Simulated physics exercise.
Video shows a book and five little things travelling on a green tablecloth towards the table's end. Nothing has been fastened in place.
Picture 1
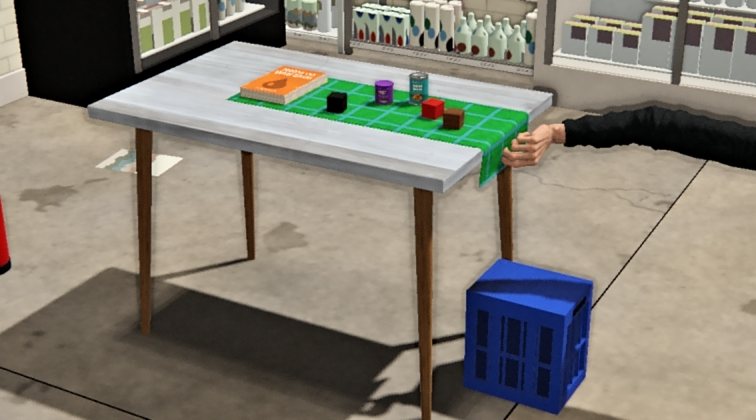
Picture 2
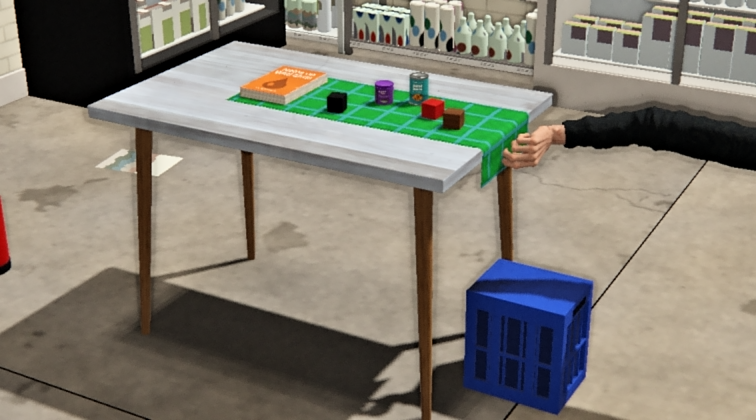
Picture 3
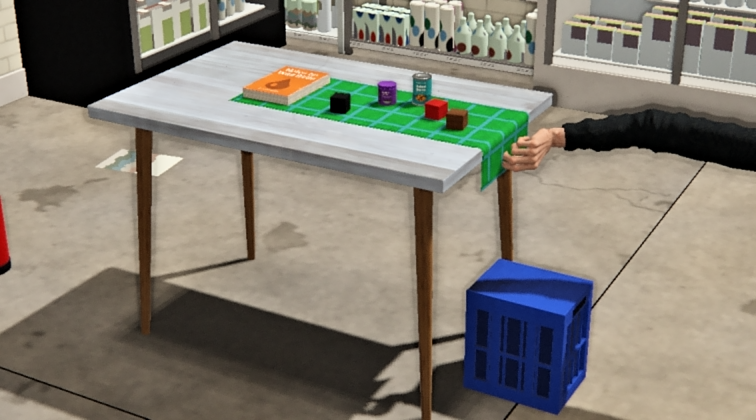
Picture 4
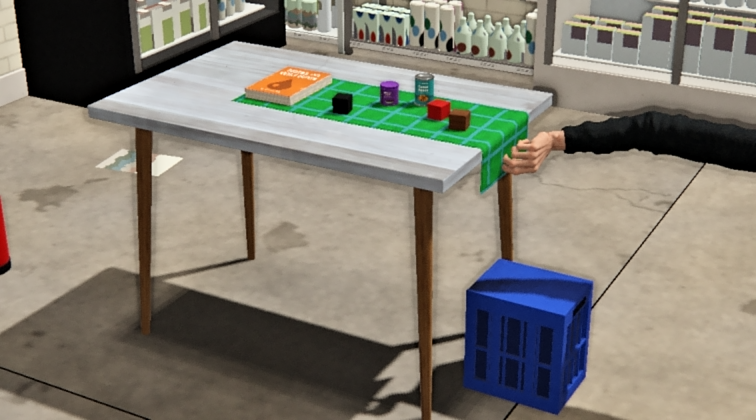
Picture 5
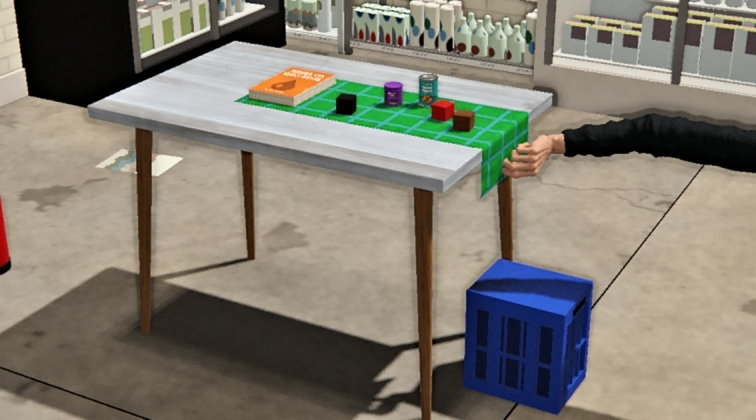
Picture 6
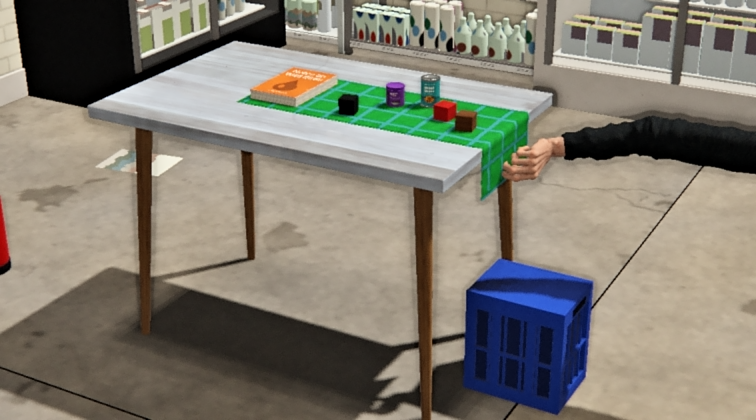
In a shop-like room with stocked shelves behind, a pale table holds a green checked cloth carrying an orange book, a purple pot, a turquoise can and three small cubes. A dark-sleeved hand at the right slowly pulls the cloth's hanging end, and everything on it shifts slightly rightward together.
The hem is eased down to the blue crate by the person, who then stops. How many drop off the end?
Oh, the ones that fall number three in all this time.
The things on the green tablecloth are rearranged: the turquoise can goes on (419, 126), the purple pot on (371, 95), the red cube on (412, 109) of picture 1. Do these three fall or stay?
Final state: The turquoise can is no longer up, the purple pot is still in place, the red cube is no longer up.
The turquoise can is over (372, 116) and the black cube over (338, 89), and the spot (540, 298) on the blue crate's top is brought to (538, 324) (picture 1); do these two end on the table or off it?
The turquoise can? Lost. The black cube? Safe.
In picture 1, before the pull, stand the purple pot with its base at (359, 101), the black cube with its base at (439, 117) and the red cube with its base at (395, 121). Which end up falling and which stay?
Outcome: Purple pot stays, black cube falls away, red cube falls away.
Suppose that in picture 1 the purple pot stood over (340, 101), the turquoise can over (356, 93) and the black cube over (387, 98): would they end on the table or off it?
Record - purple pot retained; turquoise can retained; black cube retained.
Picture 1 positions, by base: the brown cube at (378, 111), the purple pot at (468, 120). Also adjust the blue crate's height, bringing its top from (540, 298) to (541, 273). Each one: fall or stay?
Observed: Brown cube remains seated; purple pot departs.
A little later, hem near (504, 222); brown cube gone.
Next, hem near (504, 268); brown cube and red cube gone.
When it is over, hem on the crate; brown cube, red cube and turquoise can gone. It carries off three.
